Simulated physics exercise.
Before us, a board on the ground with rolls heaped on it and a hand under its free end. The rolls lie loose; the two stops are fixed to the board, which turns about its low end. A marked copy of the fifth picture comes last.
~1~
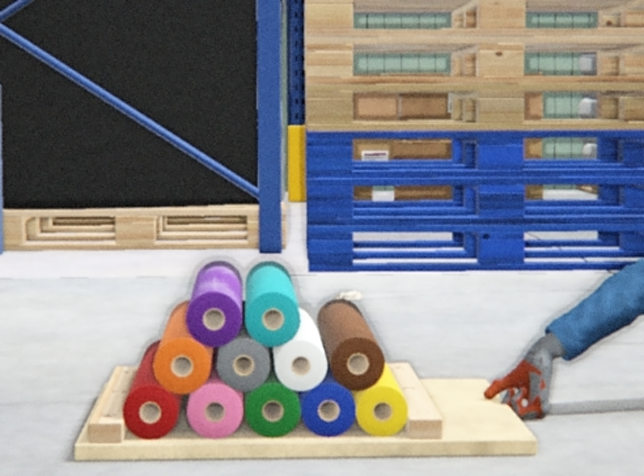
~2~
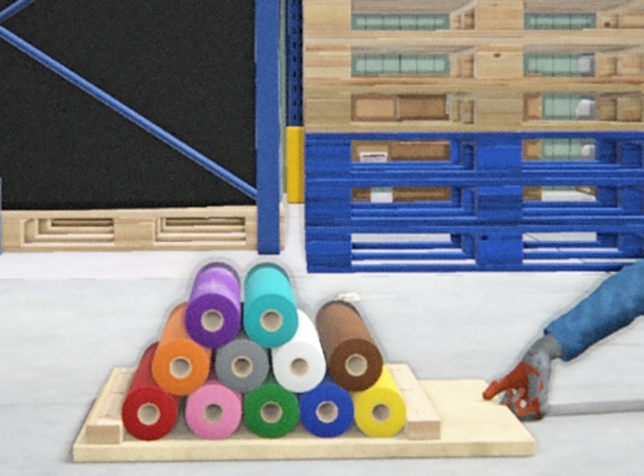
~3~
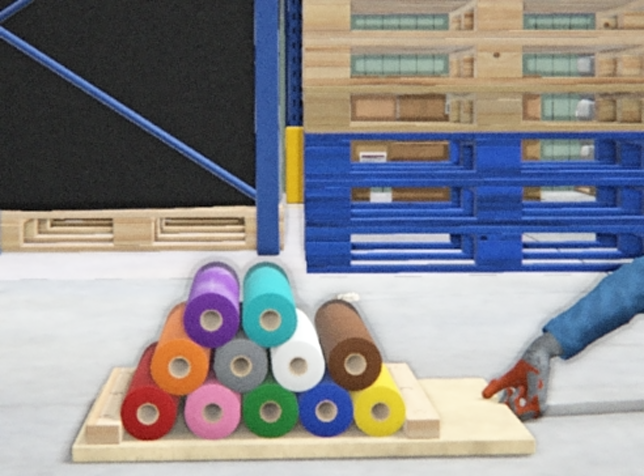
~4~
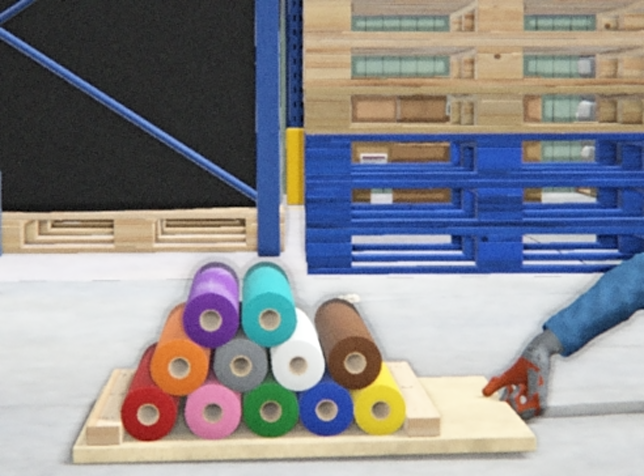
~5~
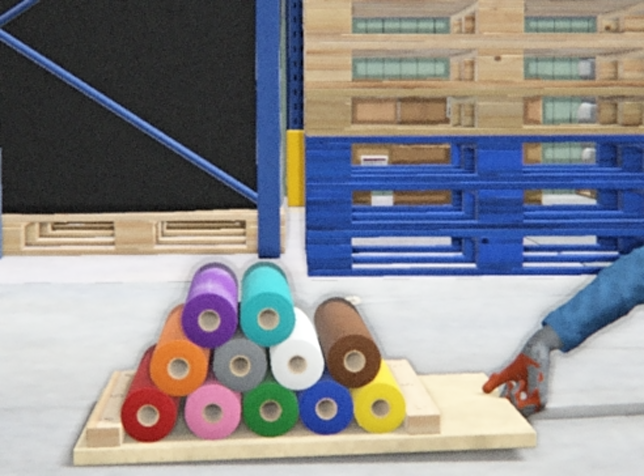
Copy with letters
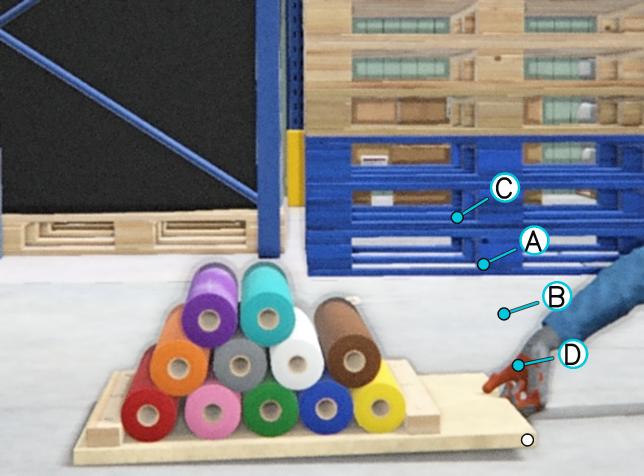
Coloured rolls stacked on a wooden board barely shifting, while a gloved hand stays at the board's right end in a warehouse.
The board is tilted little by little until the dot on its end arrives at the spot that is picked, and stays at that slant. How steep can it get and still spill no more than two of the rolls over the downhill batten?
The answer is mark A.
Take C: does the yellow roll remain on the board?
The yellow roll: Yes.
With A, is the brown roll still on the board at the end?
Yes, with A.
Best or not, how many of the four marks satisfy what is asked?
The number is three.
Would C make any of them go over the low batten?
At C: Yes.
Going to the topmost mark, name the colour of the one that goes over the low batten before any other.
The orange one.
On the marked copy, A at (484, 264); B at (504, 314); C at (457, 218); D at (518, 366); the white dot at (528, 440).
Following A. Soon after the start, board at 16°.
Later, board at 25°.
In the end, board at 25°, two over the low batten (orange, purple).
As for the rest, B none over the low batten; C six over the low batten; D none over the low batten.
